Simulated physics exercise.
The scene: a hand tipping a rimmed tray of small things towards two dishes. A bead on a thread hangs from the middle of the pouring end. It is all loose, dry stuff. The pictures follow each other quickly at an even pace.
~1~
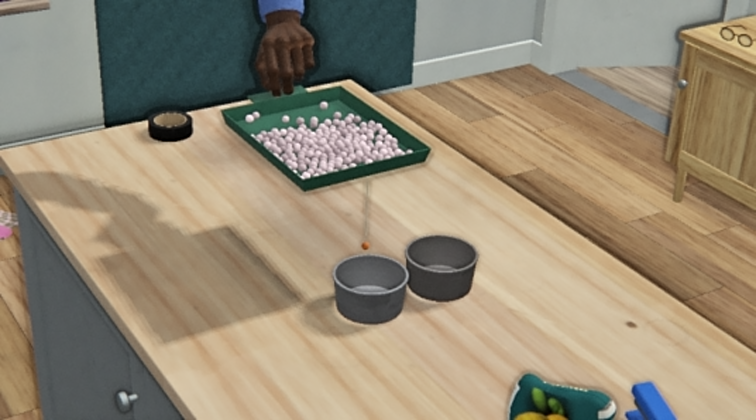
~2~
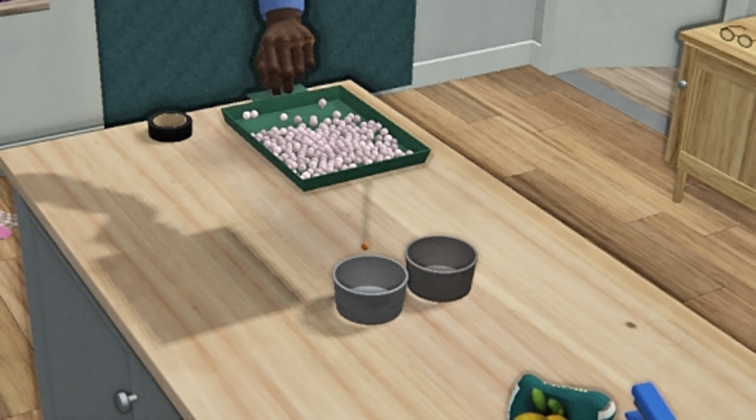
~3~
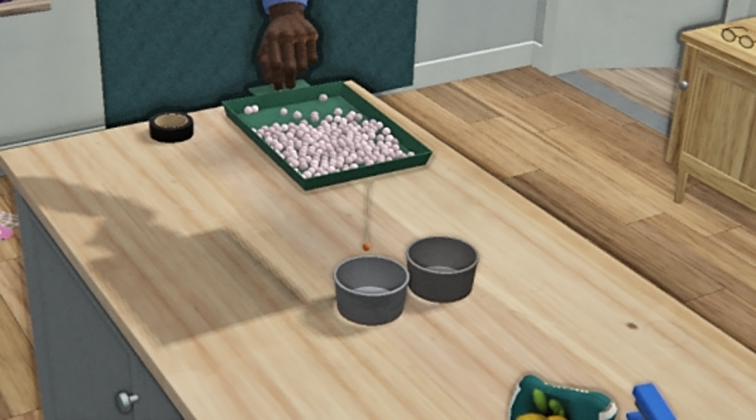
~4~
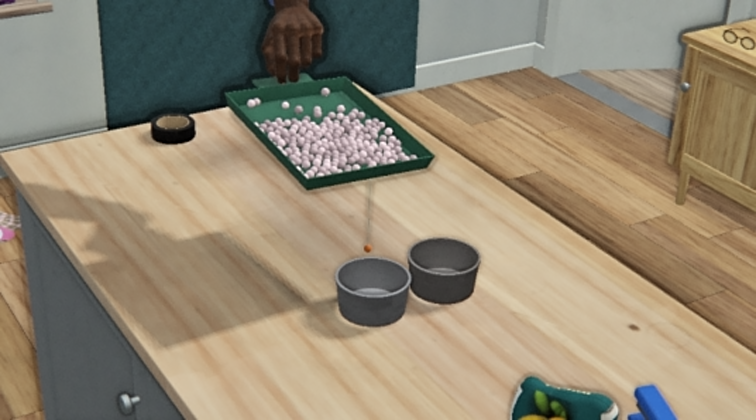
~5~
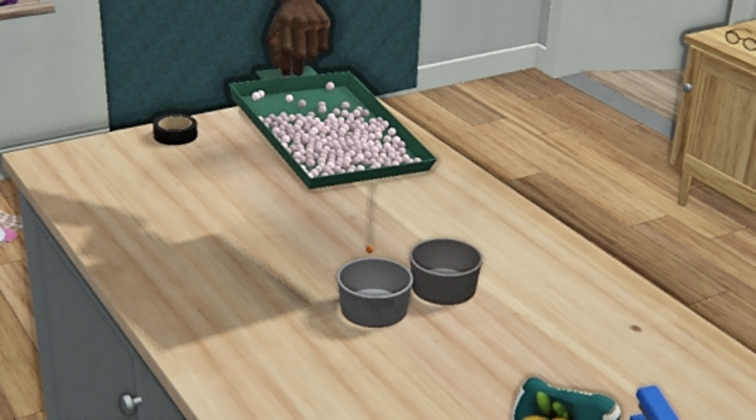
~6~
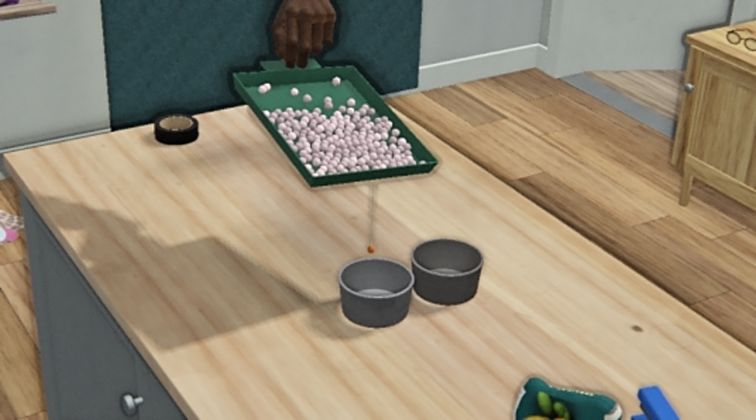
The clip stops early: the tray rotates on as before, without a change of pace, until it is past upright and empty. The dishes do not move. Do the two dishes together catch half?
They take more than half between them.
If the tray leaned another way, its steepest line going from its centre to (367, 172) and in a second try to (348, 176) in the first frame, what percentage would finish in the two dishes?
Near 70 % and 50 %.
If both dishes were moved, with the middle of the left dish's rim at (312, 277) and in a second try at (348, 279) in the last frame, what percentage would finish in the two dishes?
Near 10 % and 70 %.
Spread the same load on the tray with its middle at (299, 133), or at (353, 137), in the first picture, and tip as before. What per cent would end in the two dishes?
The first gives 80 %, the second 90 %.
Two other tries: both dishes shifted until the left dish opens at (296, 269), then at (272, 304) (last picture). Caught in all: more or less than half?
At the first place under half, at the second less than half.
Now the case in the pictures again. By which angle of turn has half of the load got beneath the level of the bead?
Near 80 degrees.
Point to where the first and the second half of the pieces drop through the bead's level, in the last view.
At about (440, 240), then at (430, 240).
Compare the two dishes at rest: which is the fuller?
The winner is the dish on the right.
Just after the last frame, tray tipped steeply; almost all on the tray; just a few in the right dish; about a tenth in the air.
A moment on, tray tipped right over; about a tenth on the tray; about a tenth in the left dish; the larger part in the right dish; about a tenth outside both; about a tenth in the air.
Further on, tray tipped past a quarter turn; about a tenth in the left dish; the larger part in the right dish; about a tenth outside both.
When it is over, tray tipped past a quarter turn; about a tenth in the left dish; the larger part in the right dish; about a tenth outside both.
